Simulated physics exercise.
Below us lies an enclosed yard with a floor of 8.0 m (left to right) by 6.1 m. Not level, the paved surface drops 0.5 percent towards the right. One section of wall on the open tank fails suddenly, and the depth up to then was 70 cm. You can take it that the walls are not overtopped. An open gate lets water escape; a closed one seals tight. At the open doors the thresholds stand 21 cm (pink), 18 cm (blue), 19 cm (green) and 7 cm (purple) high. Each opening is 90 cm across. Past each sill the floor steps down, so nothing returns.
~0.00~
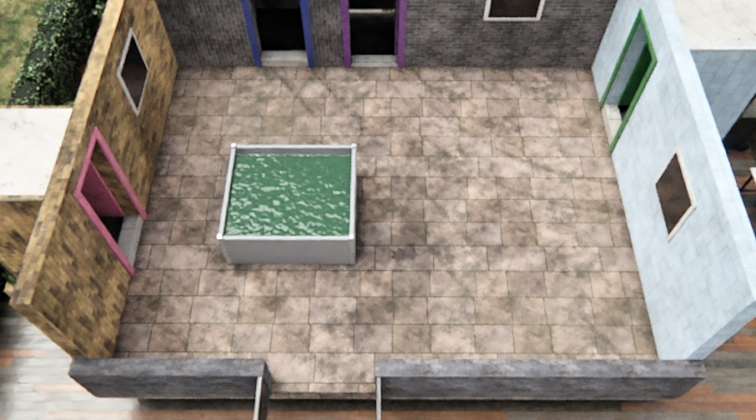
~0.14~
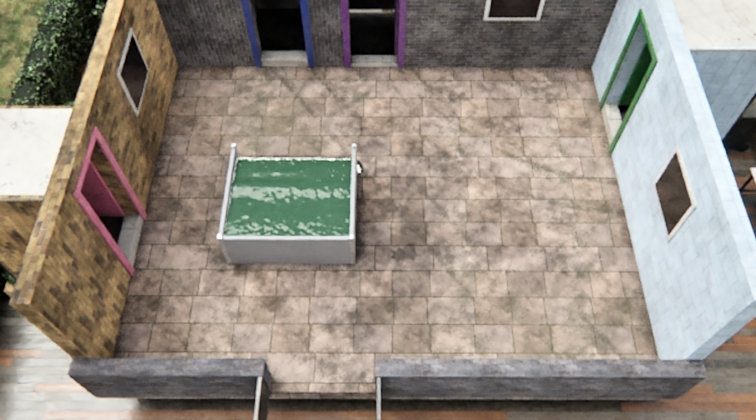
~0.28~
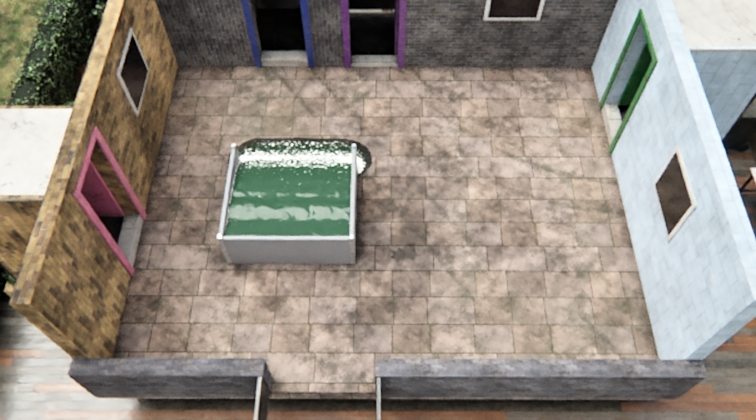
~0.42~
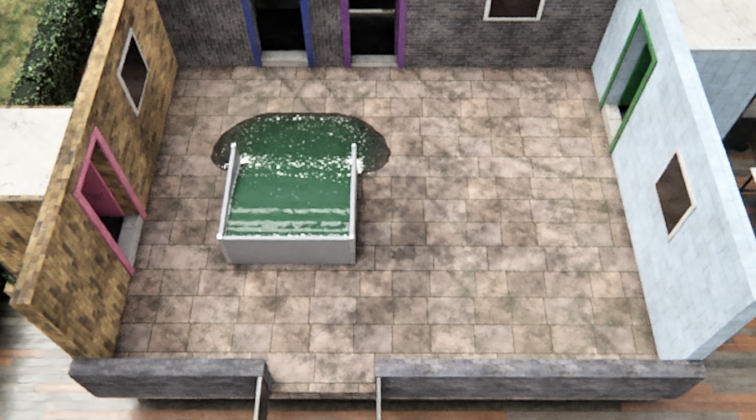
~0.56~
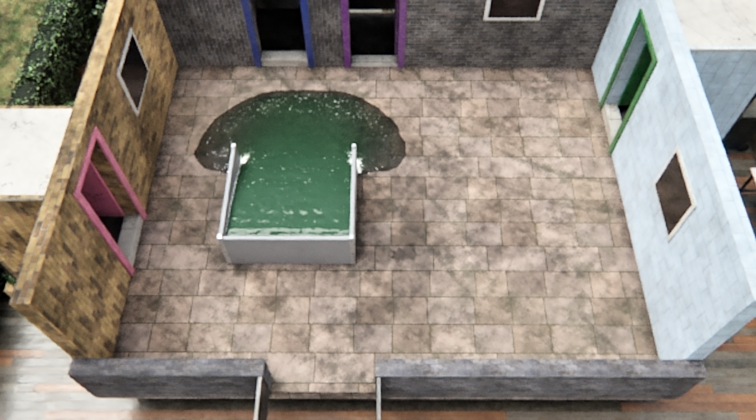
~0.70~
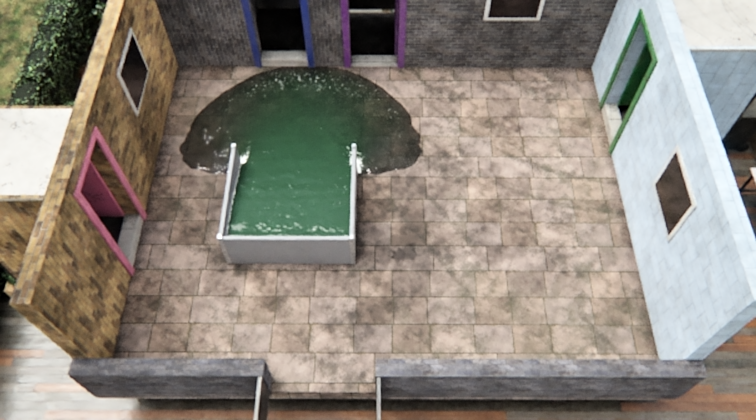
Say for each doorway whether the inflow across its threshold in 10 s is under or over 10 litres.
Pink door: Lags behind the figure, blue door: Outstrips the figure, green door: Lags behind the figure, purple door: Outstrips the figure.
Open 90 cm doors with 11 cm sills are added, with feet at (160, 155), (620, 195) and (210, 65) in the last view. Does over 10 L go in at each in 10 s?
Less, less, more.
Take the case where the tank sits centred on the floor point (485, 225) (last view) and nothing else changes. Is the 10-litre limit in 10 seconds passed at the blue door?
In that case blue comes out short of the limit.
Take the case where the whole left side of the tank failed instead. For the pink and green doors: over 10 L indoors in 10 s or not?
Well, against that limit, at pink it's too much, and at green it's within bounds.
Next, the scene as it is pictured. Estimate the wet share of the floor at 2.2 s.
Wet share: About 25 %.
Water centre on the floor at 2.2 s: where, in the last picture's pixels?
Near (301, 132).
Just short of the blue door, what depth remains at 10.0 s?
Close to 3.5 cm of depth.
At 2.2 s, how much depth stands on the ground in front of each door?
Depths: Pink door 0 cm, blue door 32 cm, green door 0 cm, purple door 23 cm.
After 1.4 s water covers 25 % of the floor and is deepest (40 cm) near (309, 72); pink door not reached, blue door 38 cm at the sill, 58 L in, green door not reached, purple door 22 cm at the sill, 31 L in.
After 2.2 s water covers 25 % of the floor and is deepest (36 cm) near (178, 71); pink door not reached, blue door 32 cm at the sill, 139 L in, green door not reached, purple door 23 cm at the sill, 117 L in.
After 3.5 s water covers 40 % of the floor and is deepest (22 cm) near (178, 71); pink door not reached, blue door 15 cm at the sill, 173 L in, green door 8 cm at the sill, 0 L in, purple door 14 cm at the sill, 188 L in.
After 6.0 s water covers 65 % of the floor and is deepest (14 cm) near (110, 374); pink door 4 cm at the sill, 0 L in, blue door 8 cm at the sill, 174 L in, green door 10 cm at the sill, 0 L in, purple door 8 cm at the sill, 209 L in.
After 10.0 s water covers 95 % of the floor and is deepest (9 cm) near (656, 364); pink door 5 cm at the sill, 0 L in, blue door 3 cm at the sill, 174 L in, green door 7 cm at the sill, 0 L in, purple door 3 cm at the sill, 209 L in.
